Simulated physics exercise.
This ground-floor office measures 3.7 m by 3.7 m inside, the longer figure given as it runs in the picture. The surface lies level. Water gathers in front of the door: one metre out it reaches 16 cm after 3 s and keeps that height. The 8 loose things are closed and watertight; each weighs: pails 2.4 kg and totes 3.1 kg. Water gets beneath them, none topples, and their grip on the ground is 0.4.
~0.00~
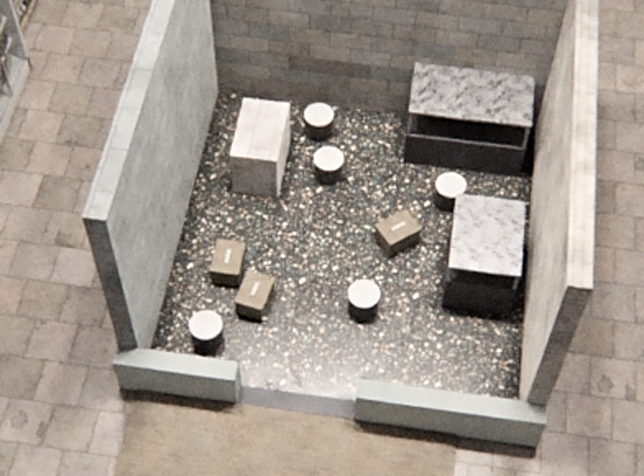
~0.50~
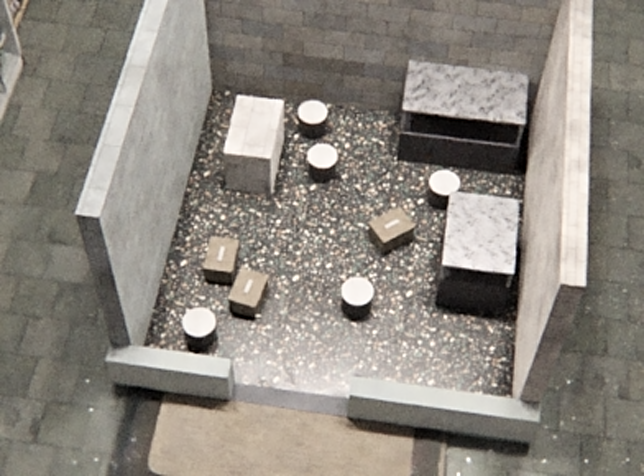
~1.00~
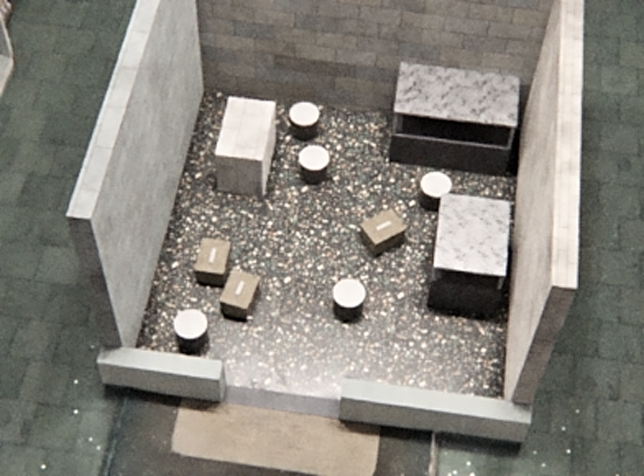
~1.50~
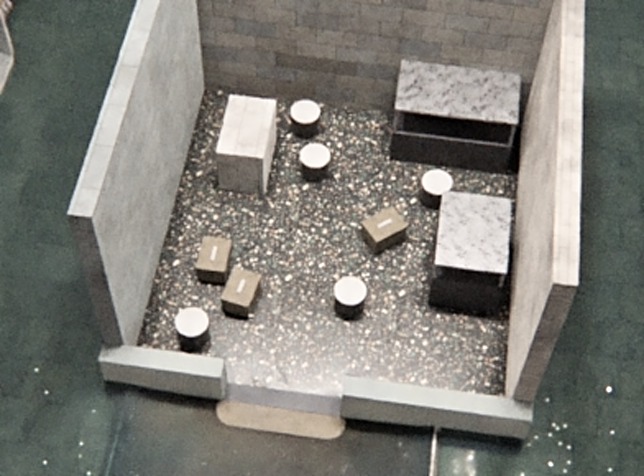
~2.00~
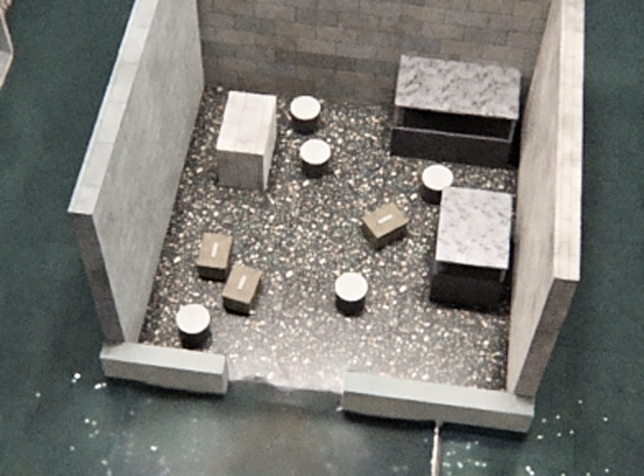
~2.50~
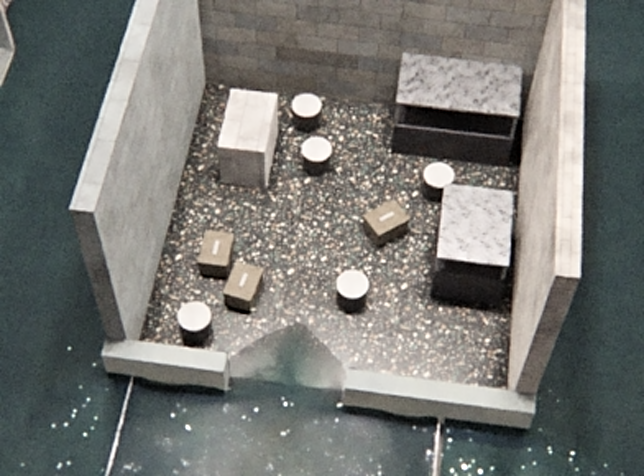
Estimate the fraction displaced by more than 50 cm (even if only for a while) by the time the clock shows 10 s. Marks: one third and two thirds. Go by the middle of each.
That comes to at least two thirds.
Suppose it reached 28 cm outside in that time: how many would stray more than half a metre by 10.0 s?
In that case 7 of them.
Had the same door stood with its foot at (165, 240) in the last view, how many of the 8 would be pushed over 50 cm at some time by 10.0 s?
Then 5.
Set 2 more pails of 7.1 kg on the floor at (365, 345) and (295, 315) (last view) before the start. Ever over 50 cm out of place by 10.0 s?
In turn: Less, past it.
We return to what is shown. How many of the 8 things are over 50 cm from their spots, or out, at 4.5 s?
I count 1.
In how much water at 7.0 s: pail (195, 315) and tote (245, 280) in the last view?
Roughly 2 and 7 cm.
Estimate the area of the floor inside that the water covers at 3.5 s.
About 2.5 m2.
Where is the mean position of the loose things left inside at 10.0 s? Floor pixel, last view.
Near (319, 182).
After 3.5 s 0 of 8 are over 50 cm from their spots; 0 afloat.
After 4.5 s 1 of 8 are over 50 cm from their spots; 1 afloat.
After 7.0 s 6 of 8 are over 50 cm from their spots; 7 afloat.
After 10.0 s 7 of 8 are over 50 cm from their spots, and 7 have been at some point; 8 afloat.
